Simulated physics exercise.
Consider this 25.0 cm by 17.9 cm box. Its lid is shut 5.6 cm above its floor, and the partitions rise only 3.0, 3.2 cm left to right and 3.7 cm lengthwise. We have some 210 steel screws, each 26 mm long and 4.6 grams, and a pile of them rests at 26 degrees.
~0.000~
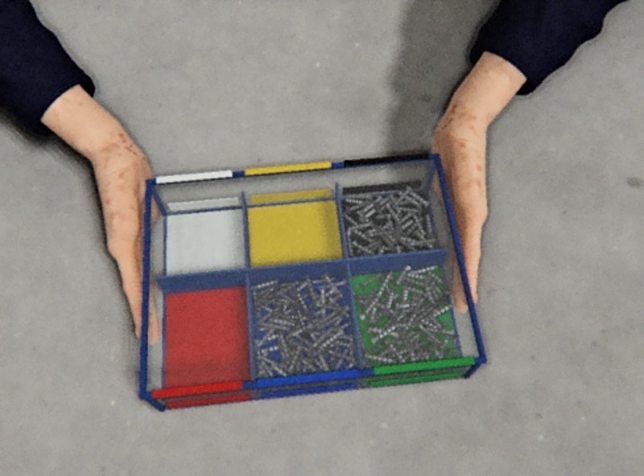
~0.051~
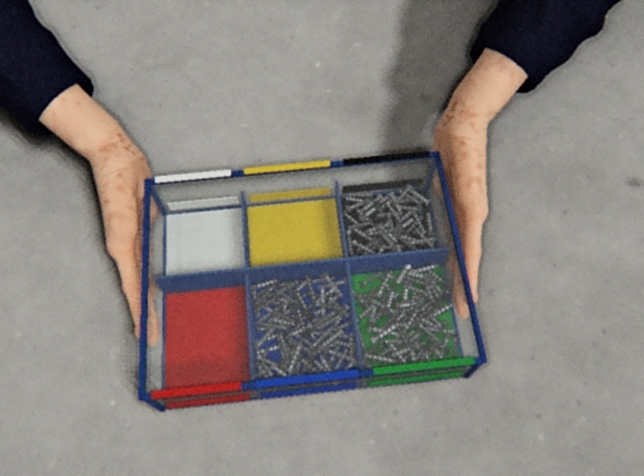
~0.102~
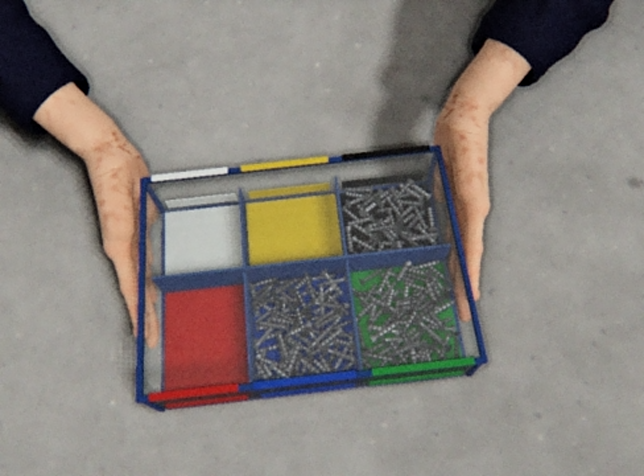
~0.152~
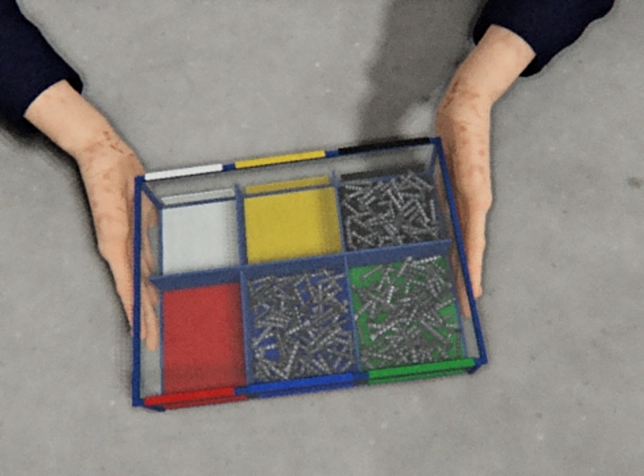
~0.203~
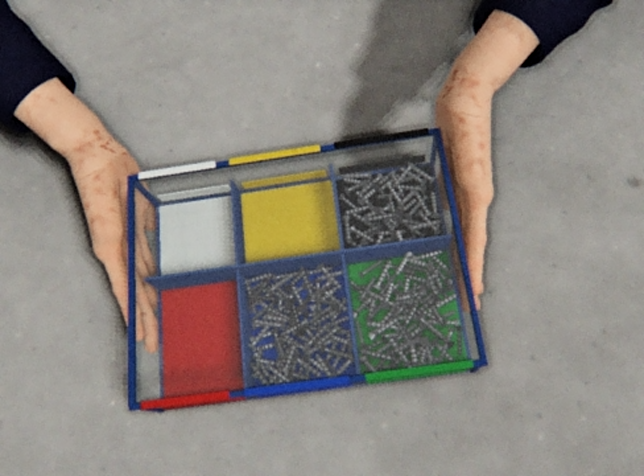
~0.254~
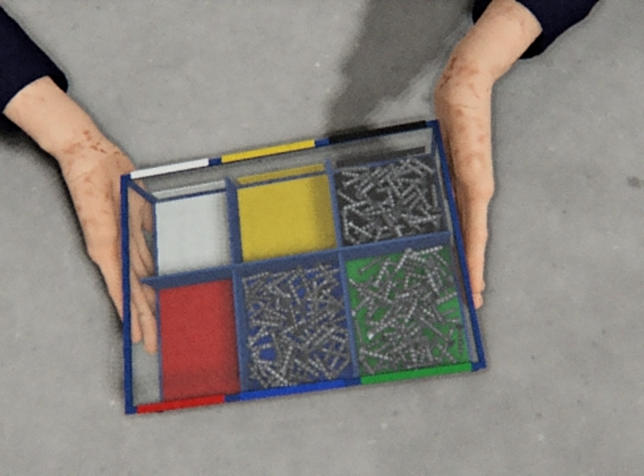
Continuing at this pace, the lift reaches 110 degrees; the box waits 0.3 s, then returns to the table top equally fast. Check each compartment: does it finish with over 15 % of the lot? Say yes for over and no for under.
Red compartment: Yes; blue compartment: Yes; green compartment: Yes; yellow compartment: No; white compartment: No; black compartment: No.
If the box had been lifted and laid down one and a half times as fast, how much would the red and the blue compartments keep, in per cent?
Then red would have 40 percent and blue 40 percent.
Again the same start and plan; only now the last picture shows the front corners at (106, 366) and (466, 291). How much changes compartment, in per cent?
Near 80 %.
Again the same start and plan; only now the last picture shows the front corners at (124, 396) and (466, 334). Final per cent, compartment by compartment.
Per cent at the finish: Red 70, blue 0, green 0, yellow 0, white 30, black 0.
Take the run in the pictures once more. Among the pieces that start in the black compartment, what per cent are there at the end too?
Something like 30 per cent.
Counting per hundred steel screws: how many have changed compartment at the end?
I'd put it at about 50 per cent.
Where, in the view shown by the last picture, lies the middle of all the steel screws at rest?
Centre at rest, approx.: (281, 364) px.
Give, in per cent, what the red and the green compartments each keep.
The red one gets 35 per cent and the green one 20 per cent.
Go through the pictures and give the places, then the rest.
In the first frame, box tilt 0 degrees, front corners at (146, 393) and (480, 358); blue 40 %, green 35 %, black 20 %.
In the second frame, box tilt 1 degrees, front corners at (145, 394) and (481, 358).
In the third frame, box tilt 3 degrees, front corners at (142, 397) and (481, 358).
In the fourth frame, box tilt 6 degrees, front corners at (139, 400) and (481, 359), lowest corner left front.
In the fifth frame, box tilt 10 degrees, front corners at (135, 404) and (481, 360), lowest corner left front.
In the sixth frame, box tilt 13 degrees, front corners at (132, 408) and (479, 363), lowest corner left front; blue 40 %, green 35 %, black 20 %. Its pace works out near 70 degrees a second.
After 1.82 s, tilt 110 degrees; red 25 %, blue 40 %, green 25 %, black 10 %.
Then, at 2.86 s, tilt 56 degrees; red 35 %, blue 35 %, green 20 %, black 5 %.
After 3.88 s, tilt 0 degrees; red 35 %, blue 35 %, green 20 %, black 5 %.
At rest (4.3 s), red 35 %, blue 35 %, green 20 %, yellow 0 %, white 0 %, black 5 %.
